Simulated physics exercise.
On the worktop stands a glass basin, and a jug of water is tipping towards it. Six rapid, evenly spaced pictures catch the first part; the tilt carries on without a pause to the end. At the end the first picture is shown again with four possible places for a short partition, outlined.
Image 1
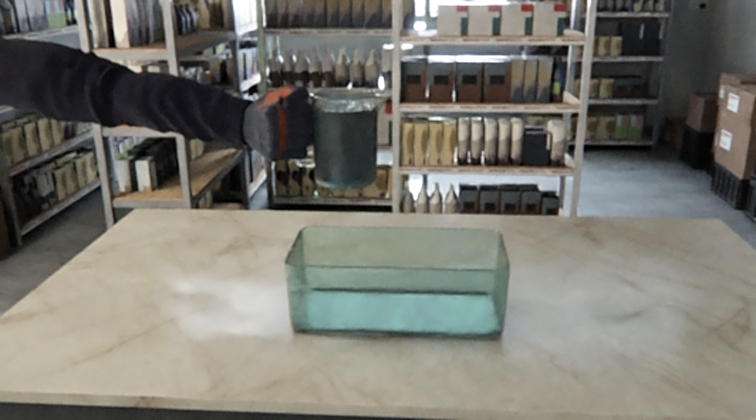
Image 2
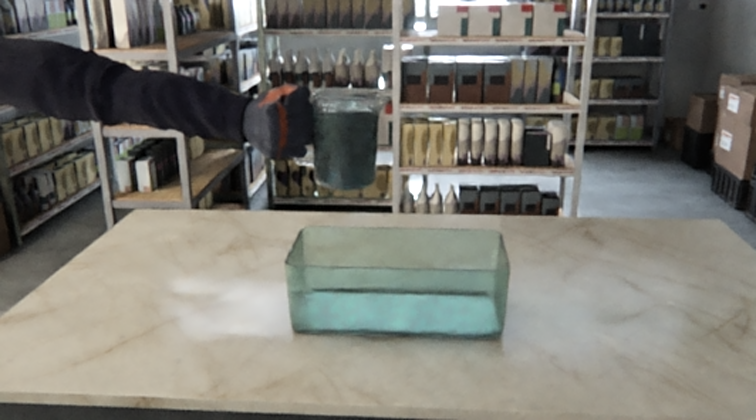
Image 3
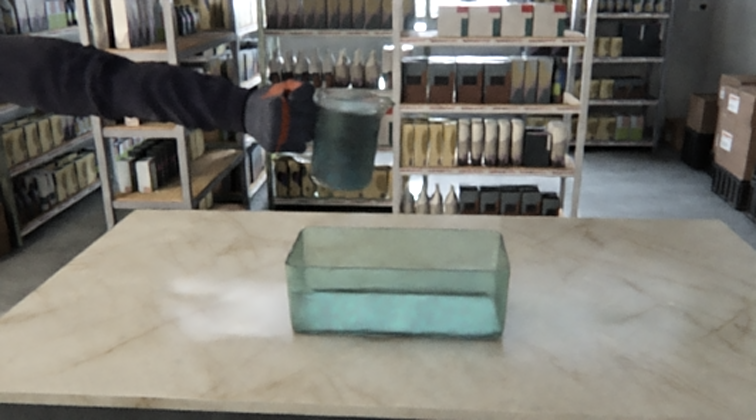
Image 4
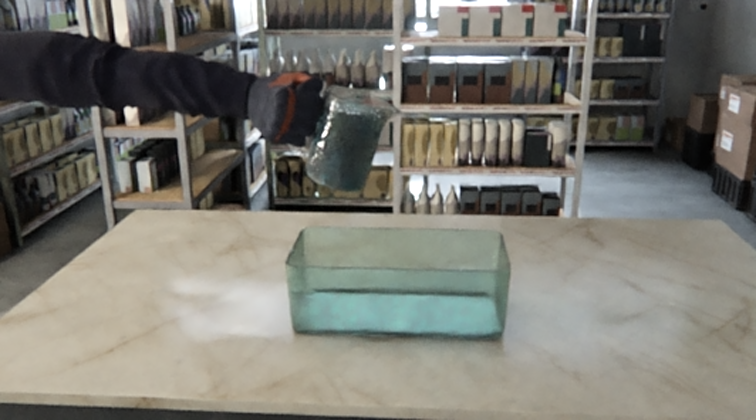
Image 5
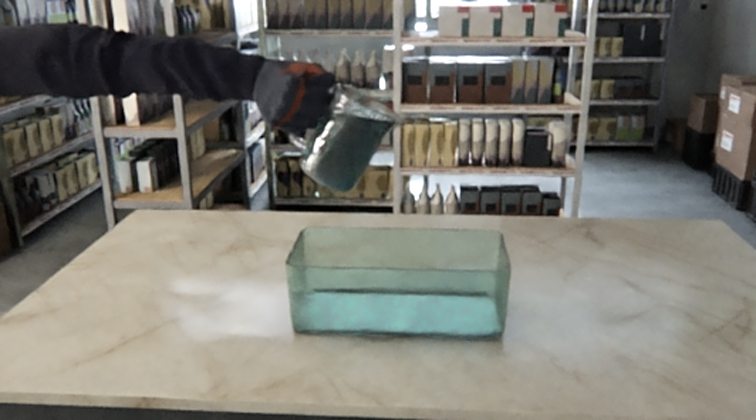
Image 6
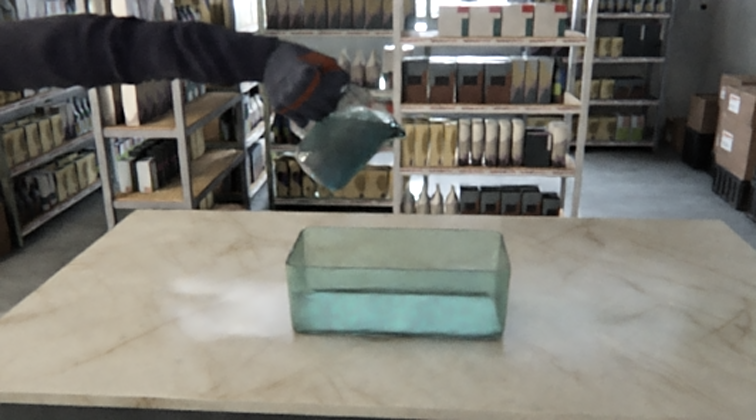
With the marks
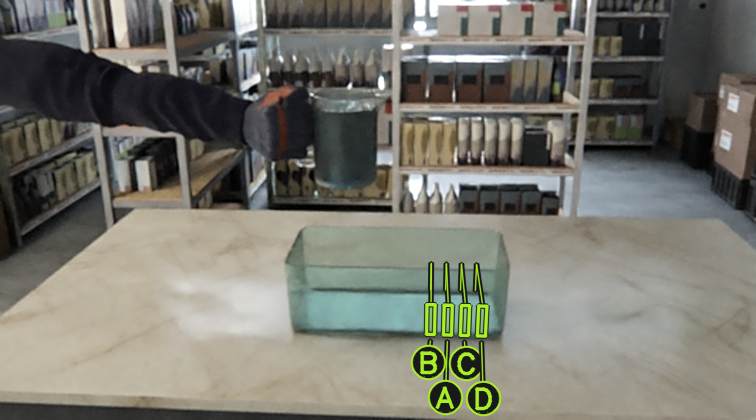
A jug of water, held by a gloved hand above a glass basin partly filled with bluish liquid on a worktop, starts upright, then tilts steadily to the right, its lip lowering slightly while no water leaves it.
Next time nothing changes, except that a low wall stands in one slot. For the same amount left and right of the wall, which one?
Choose B.
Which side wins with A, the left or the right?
The left side.
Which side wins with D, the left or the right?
The left side.
On the marked copy, A at (447, 341); B at (430, 340); C at (464, 341); D at (481, 342).
With A, about 80 % ends left of the wall and 12 % right of it; 8 % is lost outside.
With B, about 52 % ends left of the wall and 43 % right of it; 5 % is lost outside.
With C, about 87 % ends left of the wall and 5 % right of it; 8 % is lost outside.
With D, about 88 % ends left of the wall and 6 % right of it; 6 % is lost outside.
